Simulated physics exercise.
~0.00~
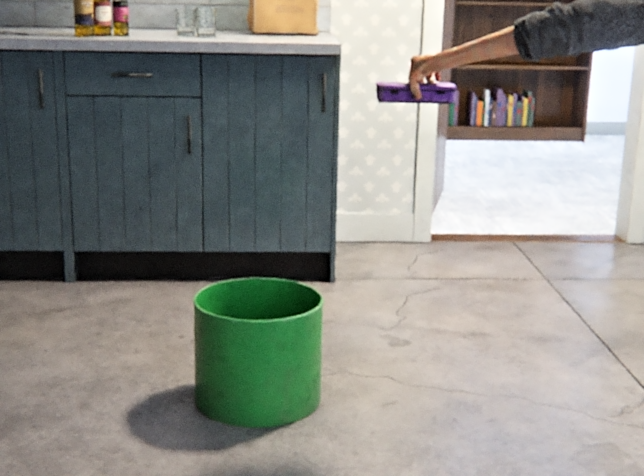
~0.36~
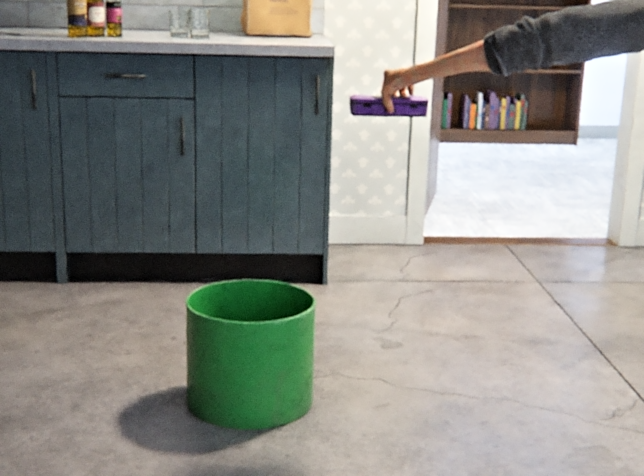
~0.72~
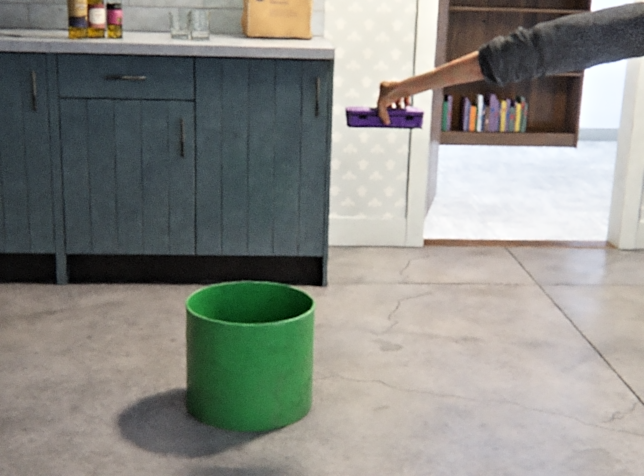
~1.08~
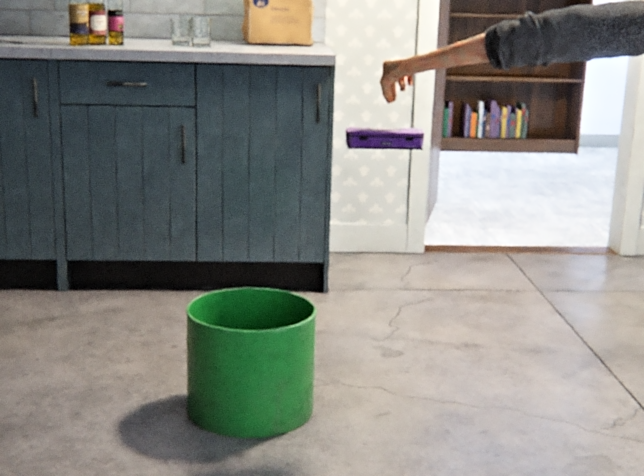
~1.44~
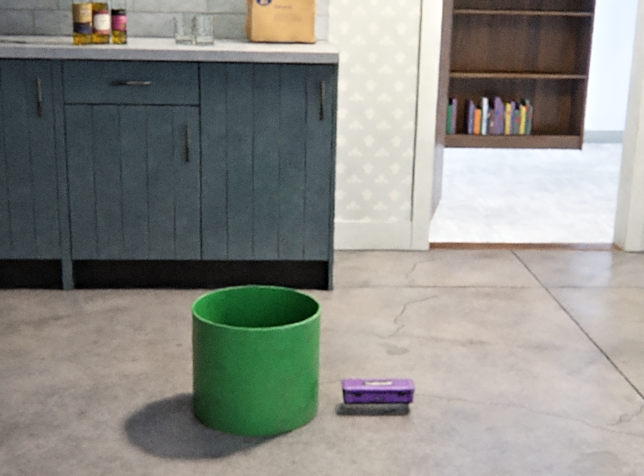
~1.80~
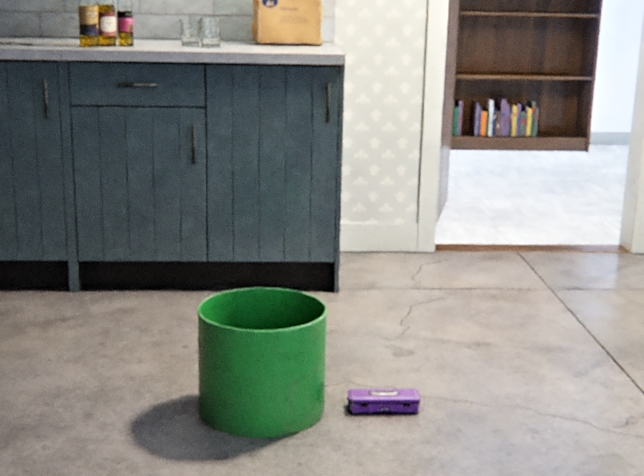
A bright green, open bucket stands on a cracked grey concrete floor, seen from across the room by a slightly swaying camera. Behind it are blue-grey cabinets with bottles, glasses and a brown bag on the counter, and a doorway at right shows a dark bookshelf with colourful books. An arm in a dark grey sleeve reaches in from the right, holding a purple case high, and shifts it slightly left. The fingers open, the case drops, and the hand draws back out of view. The case misses the bucket and ends up on the floor just to its right.
